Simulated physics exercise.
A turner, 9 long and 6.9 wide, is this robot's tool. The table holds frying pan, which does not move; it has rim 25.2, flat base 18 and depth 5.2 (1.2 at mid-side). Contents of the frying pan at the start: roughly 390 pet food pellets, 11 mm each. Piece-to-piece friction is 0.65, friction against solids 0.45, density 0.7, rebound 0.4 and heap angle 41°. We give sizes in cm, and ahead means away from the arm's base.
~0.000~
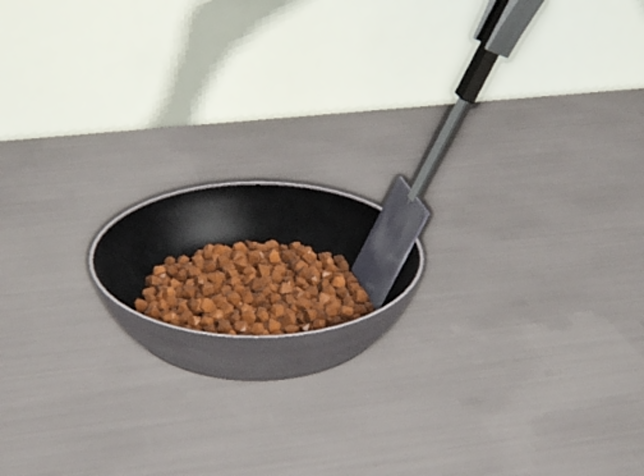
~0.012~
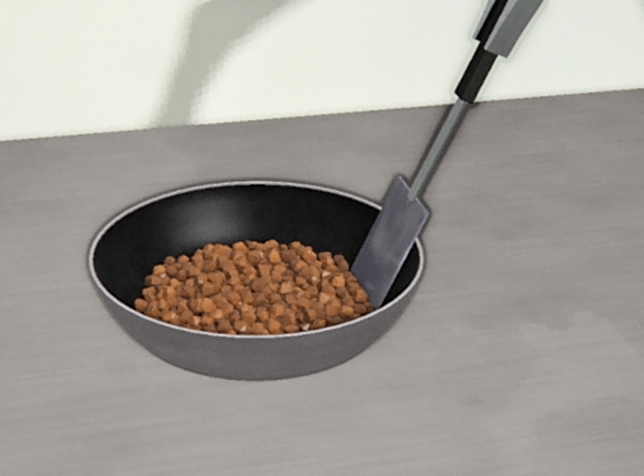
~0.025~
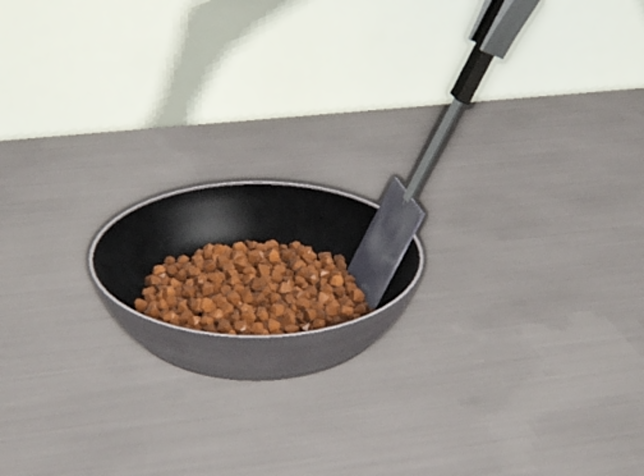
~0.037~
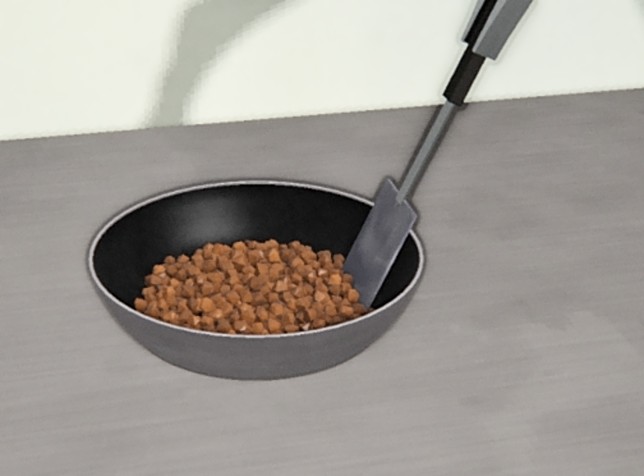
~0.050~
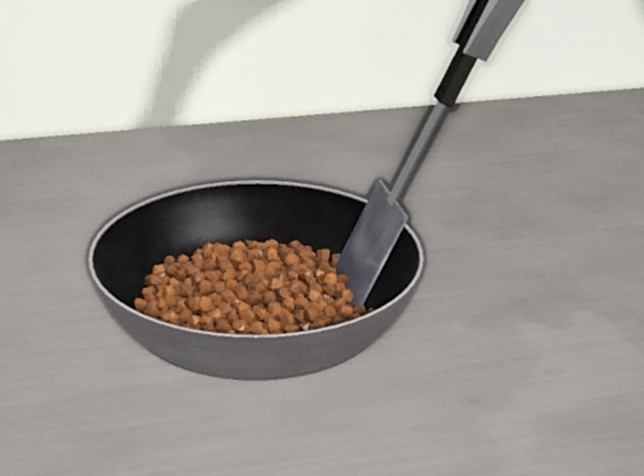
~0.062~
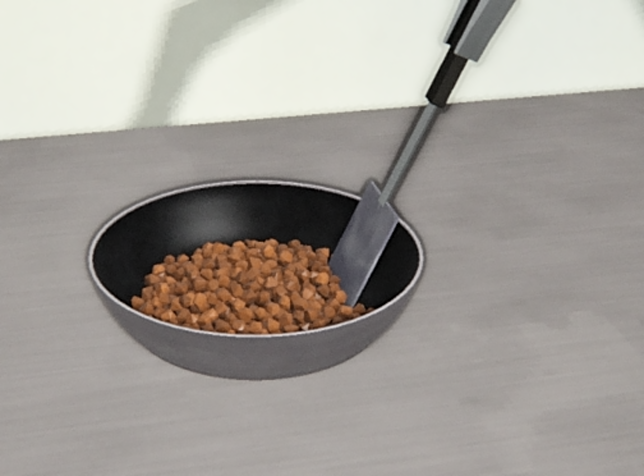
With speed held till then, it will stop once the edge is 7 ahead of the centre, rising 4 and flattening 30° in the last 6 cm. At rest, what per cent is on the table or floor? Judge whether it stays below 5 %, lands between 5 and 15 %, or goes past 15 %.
It stays below 5 %.
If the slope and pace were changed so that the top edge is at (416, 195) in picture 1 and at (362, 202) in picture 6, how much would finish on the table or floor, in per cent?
Roughly 5 %.
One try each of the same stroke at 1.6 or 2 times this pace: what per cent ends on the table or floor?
Some 5 and 5 per cent.
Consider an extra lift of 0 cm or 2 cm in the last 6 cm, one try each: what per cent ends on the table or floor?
0 and 0 per cent.
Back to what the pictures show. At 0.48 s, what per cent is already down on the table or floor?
Around 0 percent.
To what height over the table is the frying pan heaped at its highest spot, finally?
It reaches around 5.5 cm.
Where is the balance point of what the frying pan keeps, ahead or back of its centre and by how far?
4.5 cm ahead.
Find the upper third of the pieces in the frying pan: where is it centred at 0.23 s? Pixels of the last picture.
It is centred at about (154, 283).
By 0.15 s, sloping 65°, highest piece 4 above the table; 391 in the frying pan.
By 0.23 s, sloping 53°, highest piece 5 above the table; 391 in the frying pan.
By 0.48 s, sloping 35°, highest piece 17 above the table; 388 in the frying pan, 1 on the table or floor, 2 on the blade or in flight.
By 1.53 s, sloping 35°, highest piece 5 above the table; 388 in the frying pan, 3 on the table or floor.
Final count, 388 in the frying pan, 3 on the table or floor. That is 1 % on the table or floor.
